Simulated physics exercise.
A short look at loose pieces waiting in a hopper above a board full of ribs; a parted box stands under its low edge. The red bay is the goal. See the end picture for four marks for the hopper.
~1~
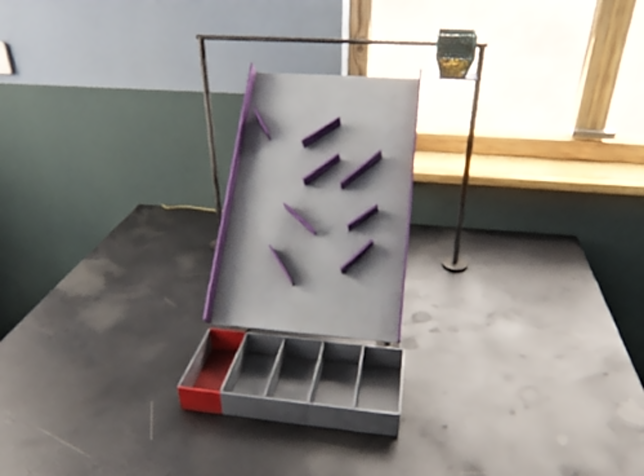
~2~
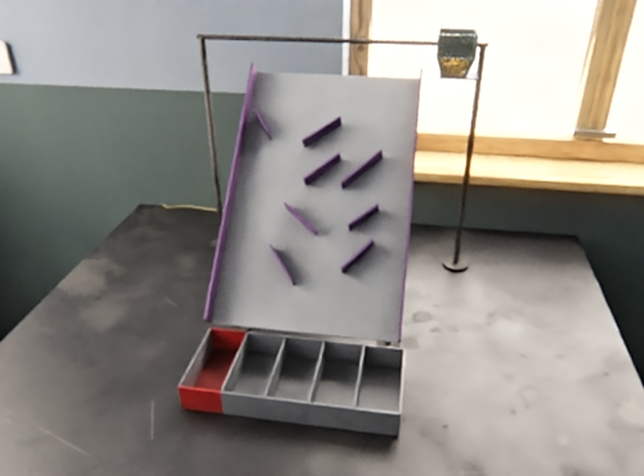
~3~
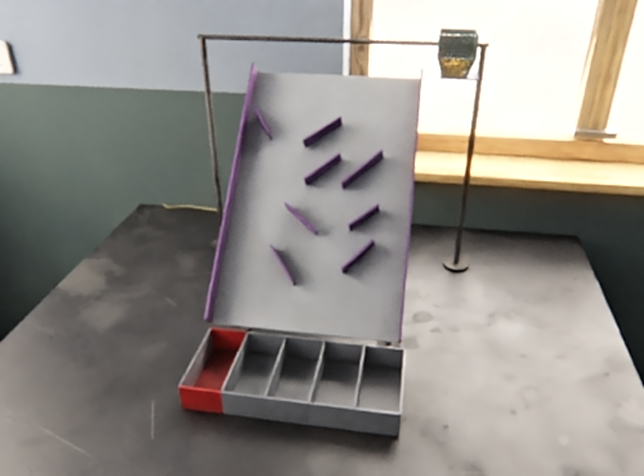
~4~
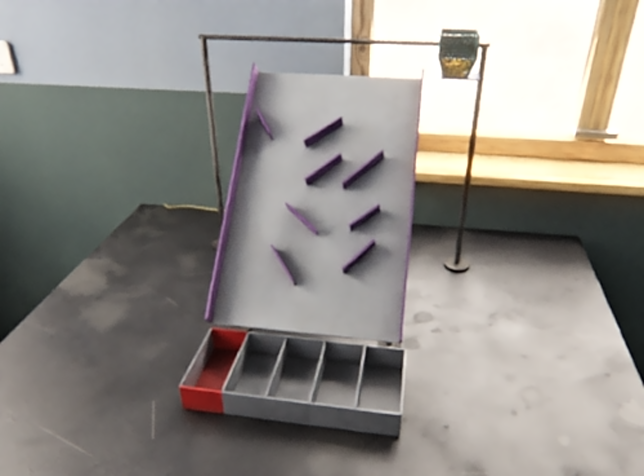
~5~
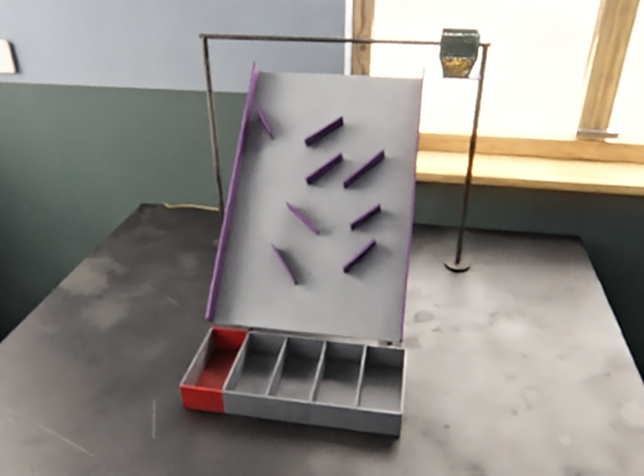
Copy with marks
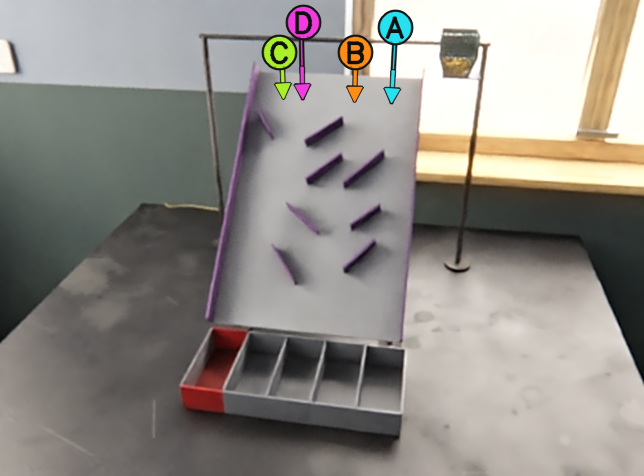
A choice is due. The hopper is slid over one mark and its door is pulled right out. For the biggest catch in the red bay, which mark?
Go for D.
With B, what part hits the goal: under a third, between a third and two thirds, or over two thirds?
It is under a third.
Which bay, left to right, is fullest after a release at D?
It is the first one.
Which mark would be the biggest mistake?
Here it is mark A.
On the marked copy, mark A meets the board at (391, 97); mark B meets the board at (354, 96); mark C meets the board at (283, 93); mark D meets the board at (302, 93).
With A, not one piece in the red bay, almost all in other bays, just a few outside the box.
With B, roughly a quarter in the red bay, the larger part in other bays.
With C, roughly a quarter in the red bay, the larger part in other bays, just a few outside the box.
With D, roughly half in the red bay, roughly a third in other bays, about a tenth outside the box.
